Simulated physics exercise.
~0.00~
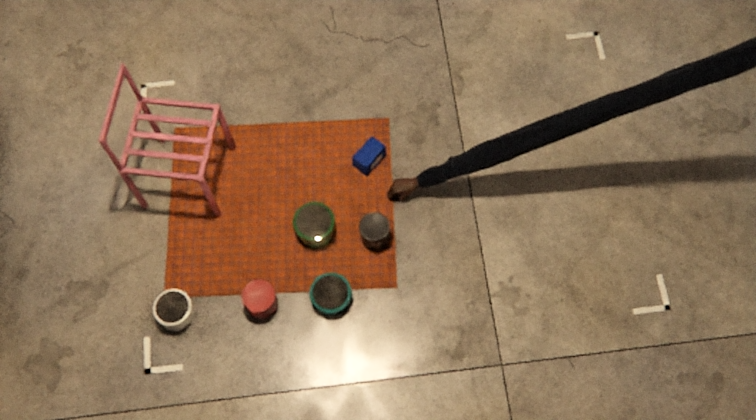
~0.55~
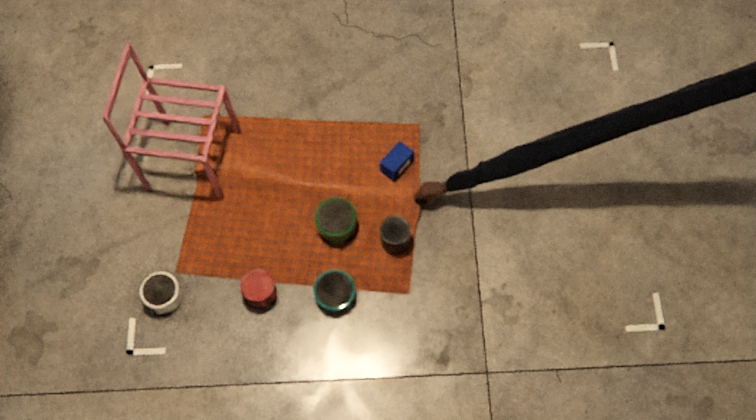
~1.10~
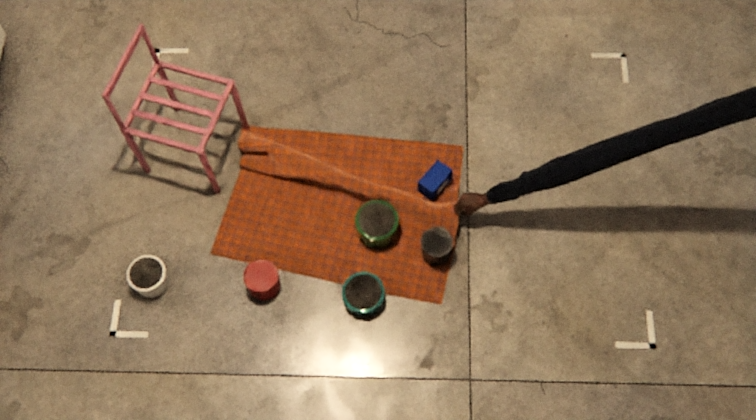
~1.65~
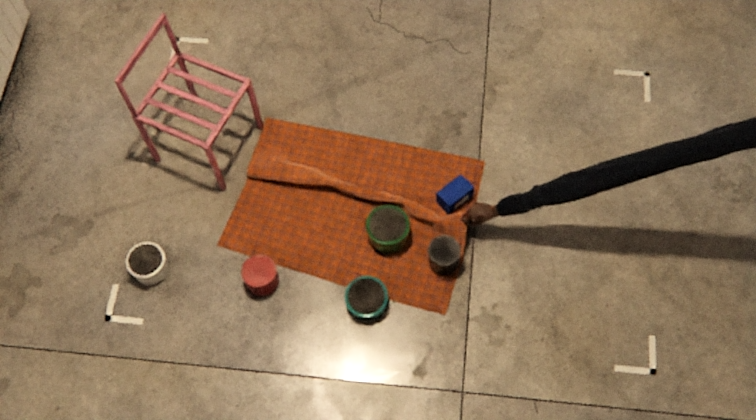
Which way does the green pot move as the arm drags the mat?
The green pot moves to the right, travelling along with the orange mat.
